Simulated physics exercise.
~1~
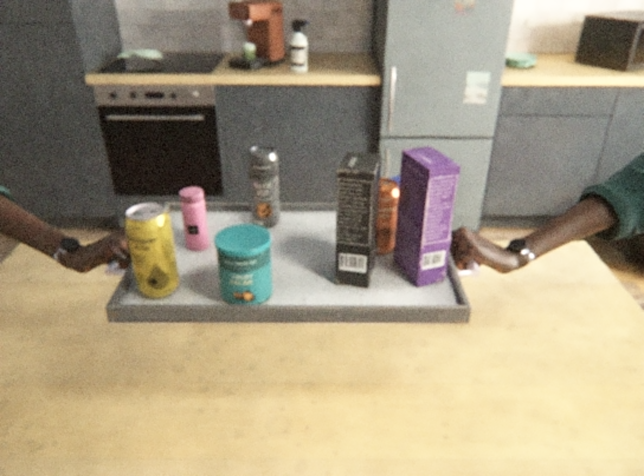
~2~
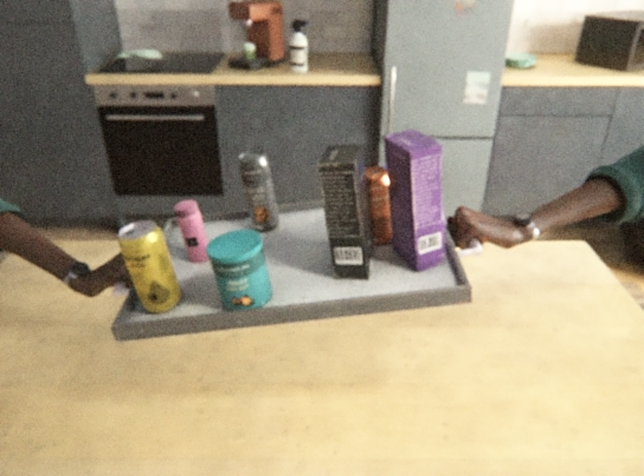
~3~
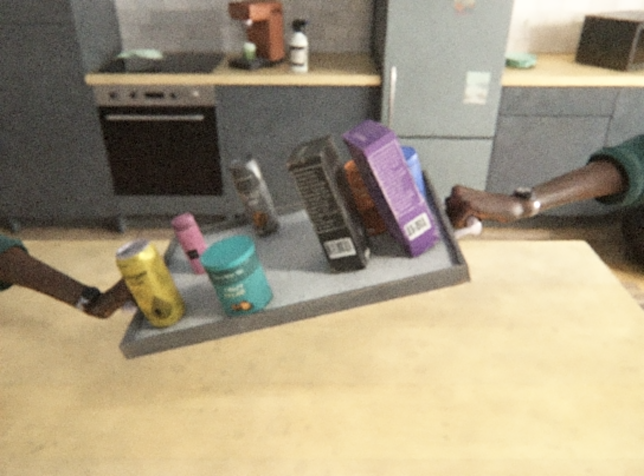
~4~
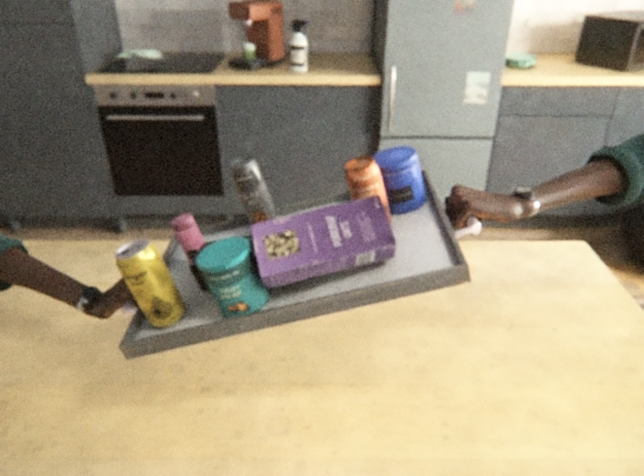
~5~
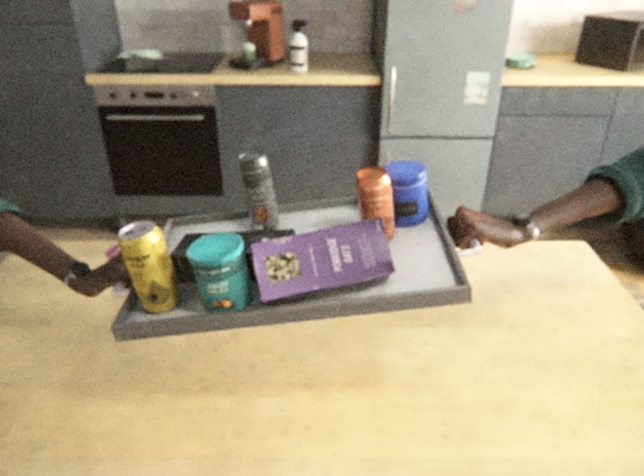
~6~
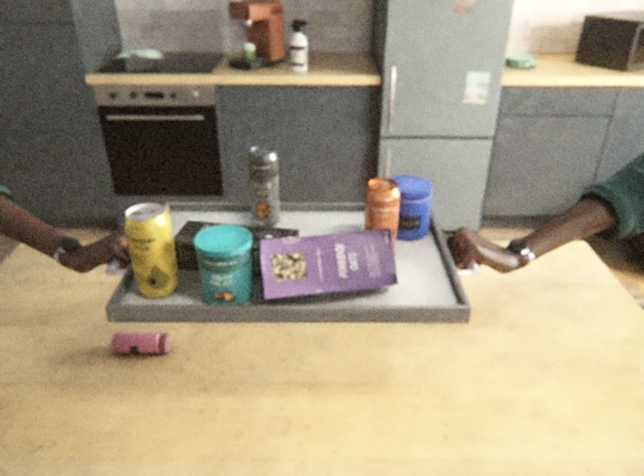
Two hands, one reaching in from each side, hold a grey serving tray above a pale wooden table in a kitchen, seen from the front and slightly above. It carries a yellow can, pink shaker and turquoise tin on the left, a grey can behind, and a black carton, orange can, blue jar and tall purple packet on the right. The tray tips left edge down, and the carton and packet lean, then topple leftward. As it levels, the pink shaker drops off. It ends lying on the table, with carton and packet down and the other five standing.
